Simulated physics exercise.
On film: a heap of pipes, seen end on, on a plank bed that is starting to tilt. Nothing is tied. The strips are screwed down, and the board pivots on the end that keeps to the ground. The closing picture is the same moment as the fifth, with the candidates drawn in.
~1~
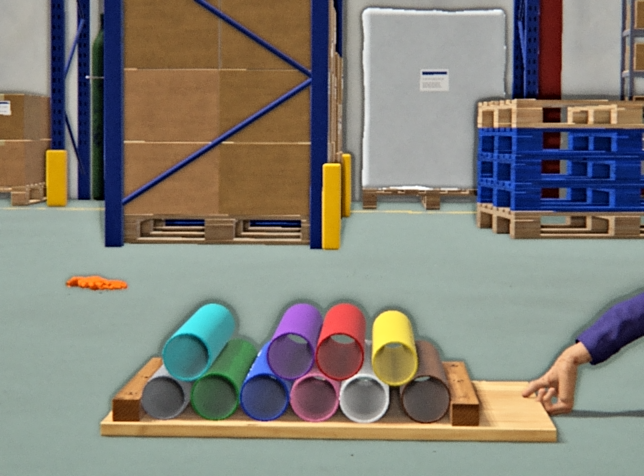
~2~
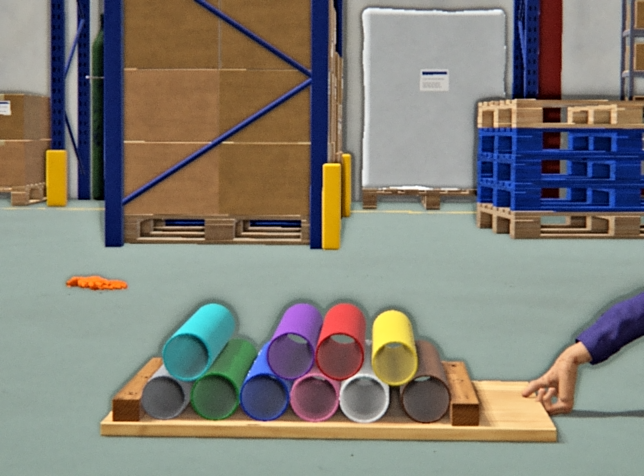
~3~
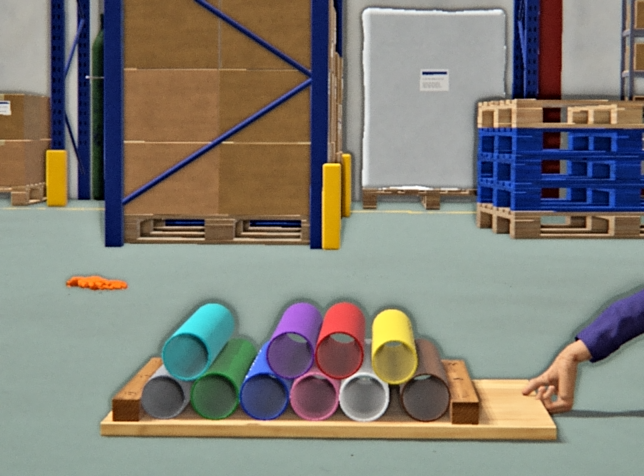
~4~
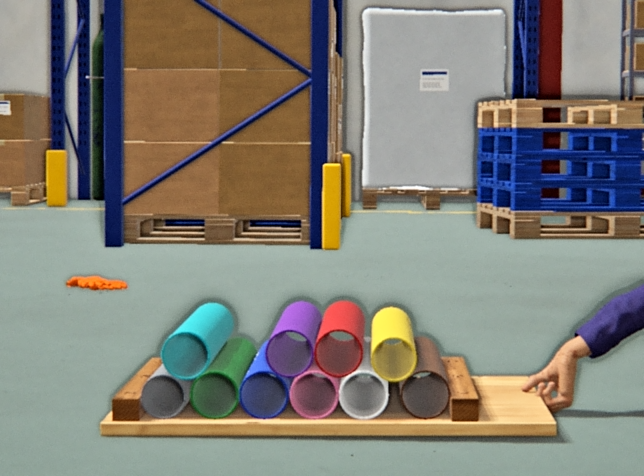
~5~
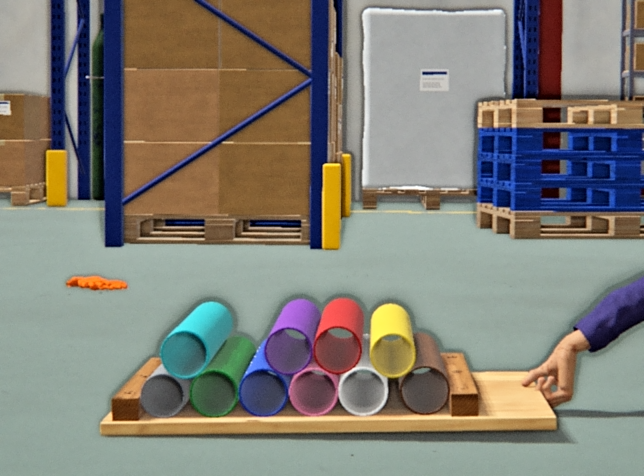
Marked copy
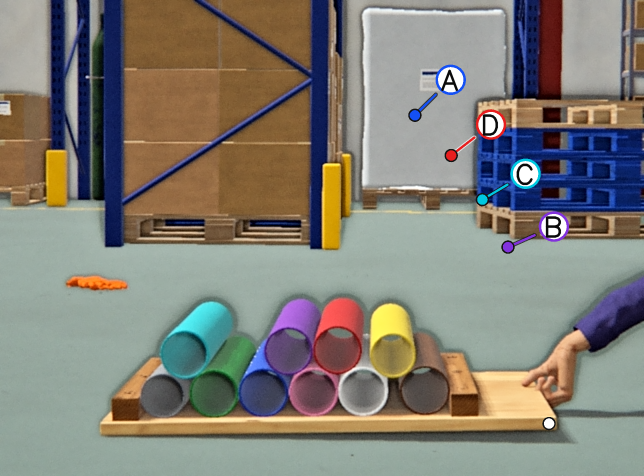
In a warehouse with boxed racking, a wrapped load and blue pallets behind, a fixed, level view faces a plank bed on the pale floor. Turquoise, purple, red and yellow pipes rest on a lower row of grey, green, blue, pink, white and brown ones between wooden strips, an orange object lying behind at left. A hand at the board's right end raises it very slightly, the pipes keeping their places.
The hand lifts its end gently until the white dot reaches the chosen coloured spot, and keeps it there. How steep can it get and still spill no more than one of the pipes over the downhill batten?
The highest mark that will do is B.
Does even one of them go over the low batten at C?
Yes.
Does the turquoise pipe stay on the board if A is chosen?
The turquoise pipe: No.
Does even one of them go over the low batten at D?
Yes.
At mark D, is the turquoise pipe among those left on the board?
No, with D.
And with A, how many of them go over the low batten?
The count is four.
On the marked copy, A at (415, 115); B at (508, 247); C at (482, 200); D at (451, 156); the white dot at (549, 424).
Following B. Soon after the start, board at 16°.
Later, board at 25°.
In the end, board at 25°, none over the low batten.
As for the rest, A four over the low batten (yellow, turquoise, purple, red); C four over the low batten (yellow, turquoise, purple, red); D four over the low batten (yellow, turquoise, purple, red).
